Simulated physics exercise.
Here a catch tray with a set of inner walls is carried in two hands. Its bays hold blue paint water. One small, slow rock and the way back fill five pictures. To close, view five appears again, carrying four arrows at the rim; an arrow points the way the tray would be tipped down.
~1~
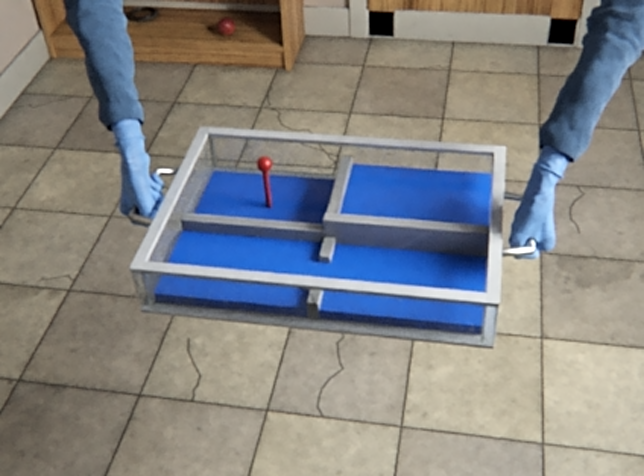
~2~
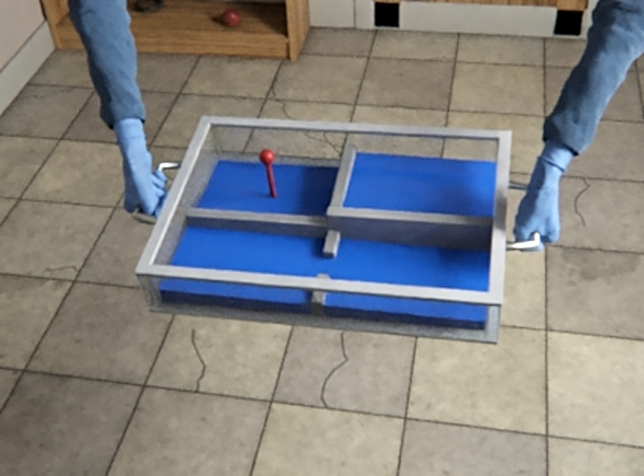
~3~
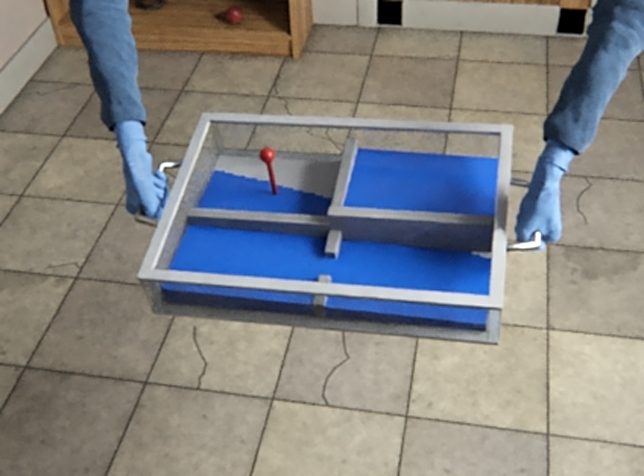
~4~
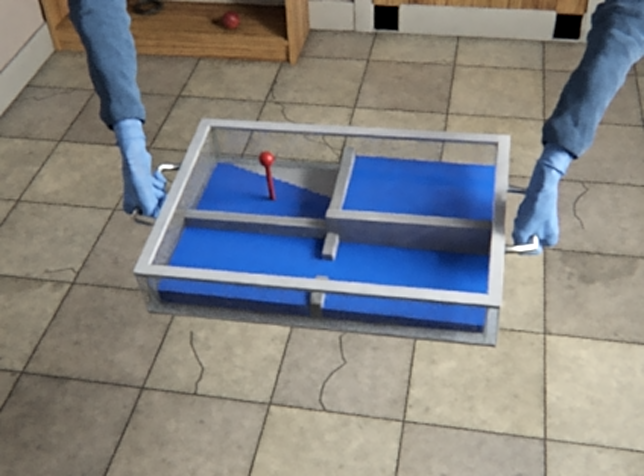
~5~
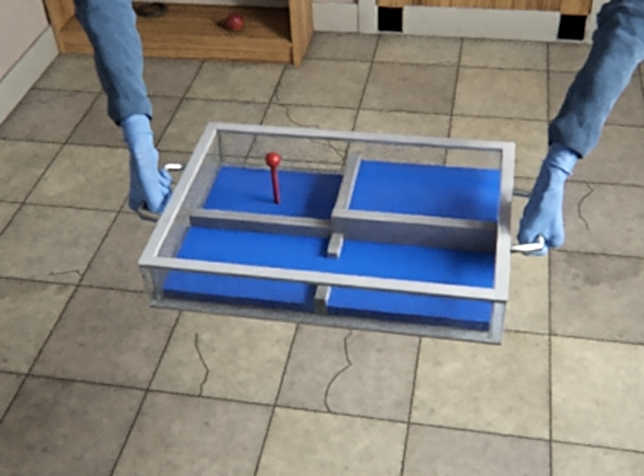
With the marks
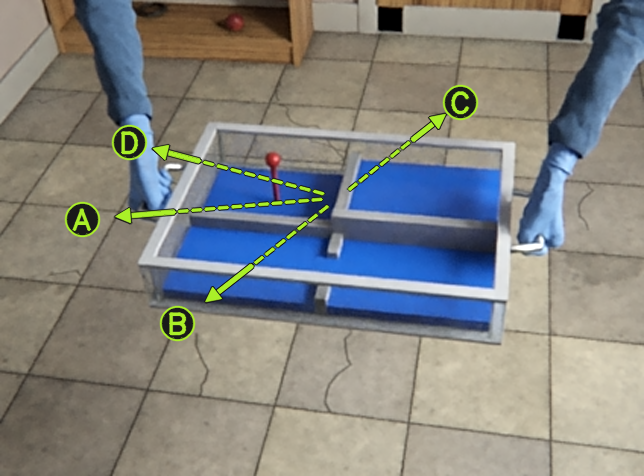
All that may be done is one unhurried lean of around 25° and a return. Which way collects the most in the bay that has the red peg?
I would pick direction D.
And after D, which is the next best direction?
The answer is A.
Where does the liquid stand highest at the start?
That is the back right bay.
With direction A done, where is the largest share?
It is the back left one.
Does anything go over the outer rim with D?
Yes, some is lost.
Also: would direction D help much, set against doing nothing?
Yes, it helps clearly.
On the marked copy, A ends at (120, 216); B ends at (209, 298); C ends at (441, 117); D ends at (158, 150).
With A, about 24 % of the liquid ends in the peg's bay; about 27 % goes over the rim.
With B, about 7 % of the liquid ends in the peg's bay; about 33 % goes over the rim.
With C, about 6 % of the liquid ends in the peg's bay; about 32 % goes over the rim.
With D, about 37 % of the liquid ends in the peg's bay; about 27 % goes over the rim.
